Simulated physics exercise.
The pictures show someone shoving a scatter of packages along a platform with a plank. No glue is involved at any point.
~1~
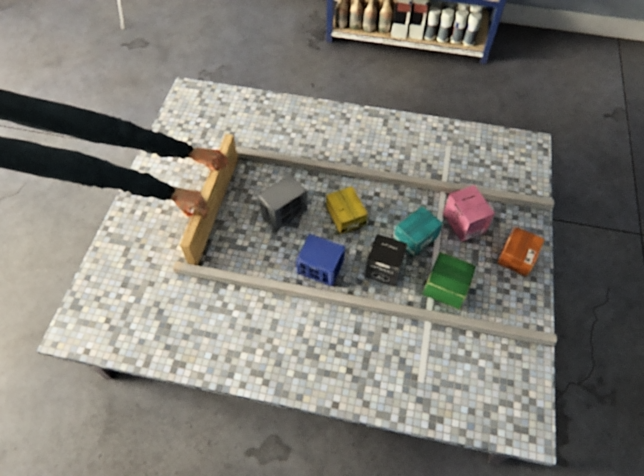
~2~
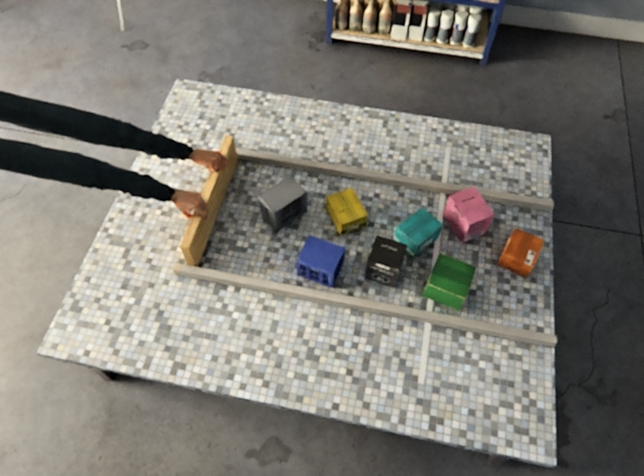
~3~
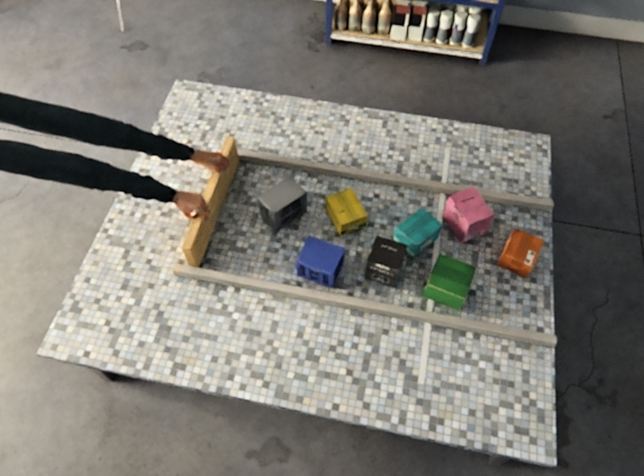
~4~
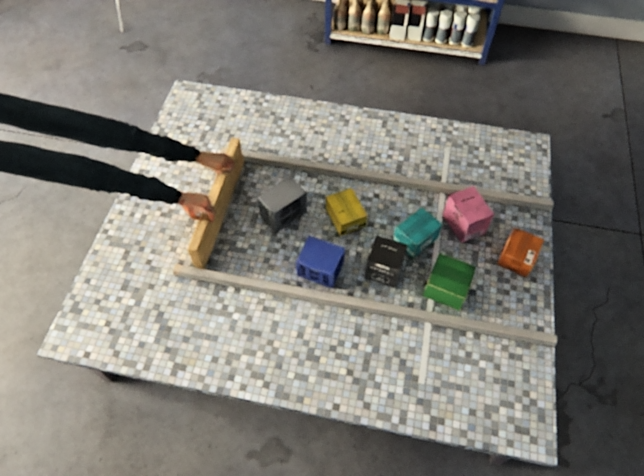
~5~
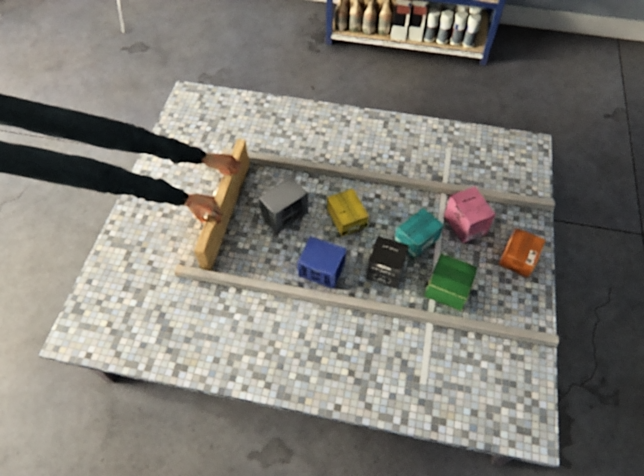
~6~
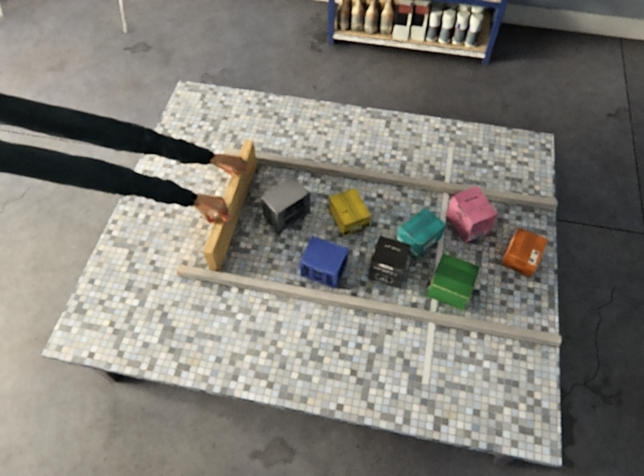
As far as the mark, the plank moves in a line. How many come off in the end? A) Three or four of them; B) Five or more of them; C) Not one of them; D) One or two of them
Answer: C.
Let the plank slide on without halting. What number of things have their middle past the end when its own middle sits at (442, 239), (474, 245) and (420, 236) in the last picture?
Taking the three positions in turn, the counts come to 0, 2 and 0.
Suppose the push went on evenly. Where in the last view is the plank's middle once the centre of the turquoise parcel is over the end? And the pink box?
First it's close to (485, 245), next close to (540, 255).
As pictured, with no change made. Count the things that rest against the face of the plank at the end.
Looks like 2 of them, all told.
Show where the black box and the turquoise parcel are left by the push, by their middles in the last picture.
About (496, 280), and the other about (515, 256).
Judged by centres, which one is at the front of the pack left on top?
It's the orange parcel that is foremost.
Soon after, none off yet; orange parcel at rest near (524, 252); pink box at rest near (471, 214); green box at rest near (453, 282).
Then, none off yet; orange parcel at rest near (524, 252); pink box moved a little near (483, 211); green box moved about its own width near (488, 287).
At rest, the number that fall off is zero.
